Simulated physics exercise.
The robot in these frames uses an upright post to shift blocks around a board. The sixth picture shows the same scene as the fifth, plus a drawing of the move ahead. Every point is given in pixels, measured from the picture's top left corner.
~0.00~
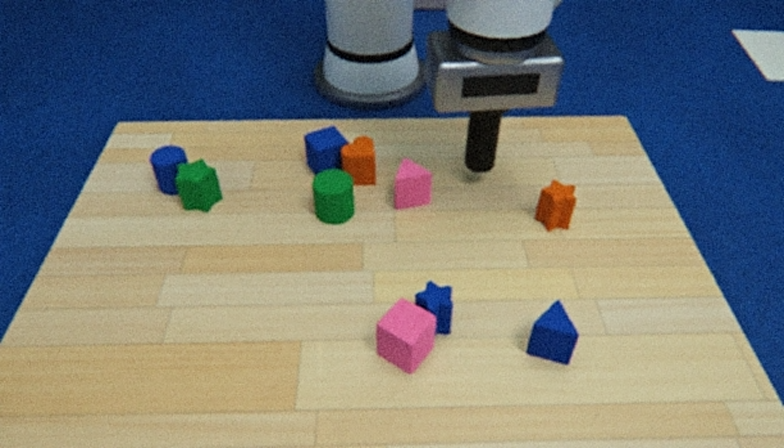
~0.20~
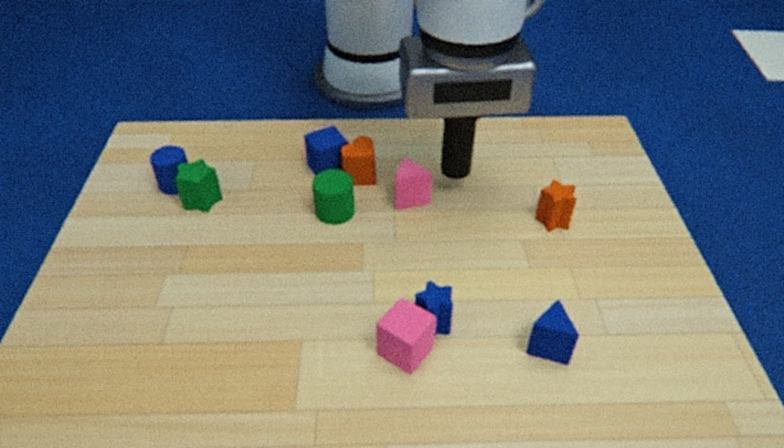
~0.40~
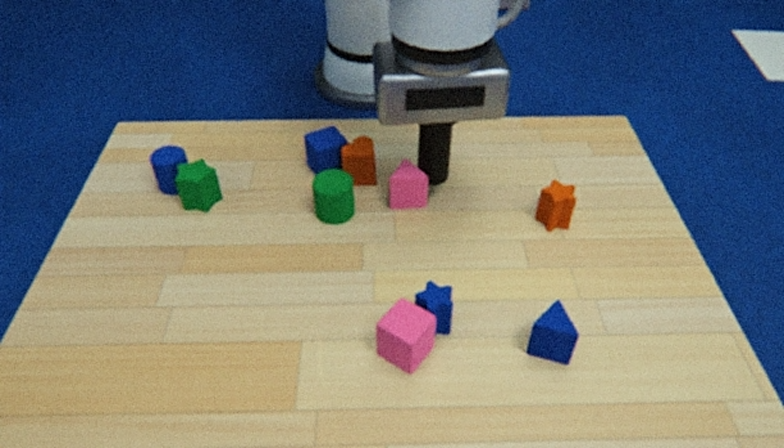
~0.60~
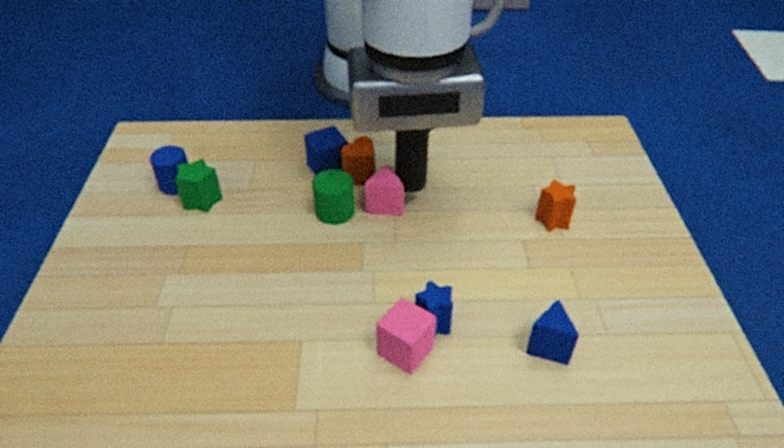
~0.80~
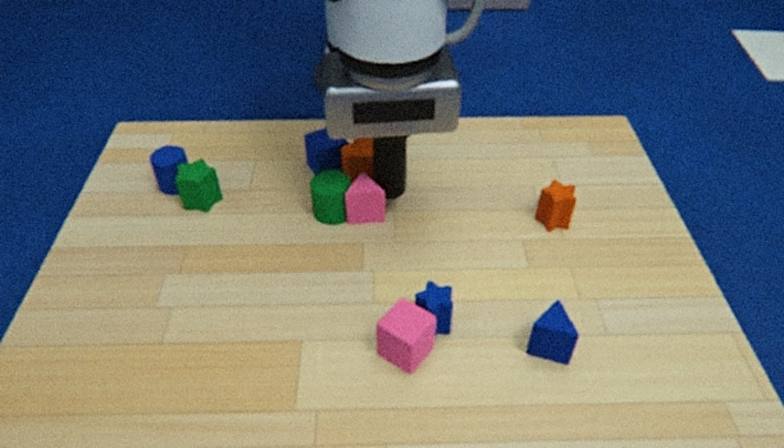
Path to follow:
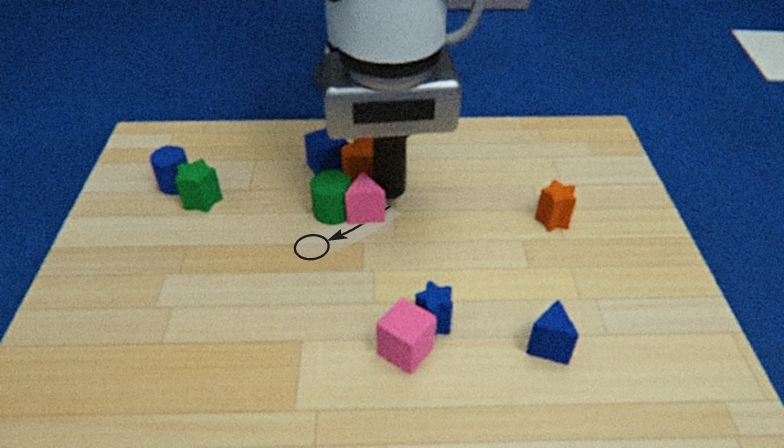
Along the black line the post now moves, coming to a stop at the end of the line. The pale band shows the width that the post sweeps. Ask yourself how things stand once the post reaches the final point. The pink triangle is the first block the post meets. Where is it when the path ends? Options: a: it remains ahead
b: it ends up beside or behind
The answer is a.
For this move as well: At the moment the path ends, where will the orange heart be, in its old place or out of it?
It stays put.
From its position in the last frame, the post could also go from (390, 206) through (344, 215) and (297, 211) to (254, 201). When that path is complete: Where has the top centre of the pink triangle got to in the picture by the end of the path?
Its top centre lands on (329, 206).
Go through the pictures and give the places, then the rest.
In the first frame, post tip at (479, 165); block tops, green disc at (333, 181); orange heart at (360, 147); pink triangle at (411, 169).
In the second frame, post at (455, 171); blocks unchanged.
In the third frame, post at (433, 178); pink triangle at (408, 171).
In the fourth frame, post at (411, 184); pink triangle at (385, 177).
In the fifth frame, post at (390, 190); green disc at (330, 181); orange heart at (360, 147); pink triangle at (364, 185).
Path on the board, from (390, 206) by way of (355, 228) to (312, 247).
The first path, step by step. Halfway along, post at (354, 212); green disc at (317, 183); pink triangle at (324, 207), turned 25° clockwise.
At the end, post at (310, 231); green disc at (317, 183); orange heart in place; pink triangle at (278, 224), turned 20° clockwise.
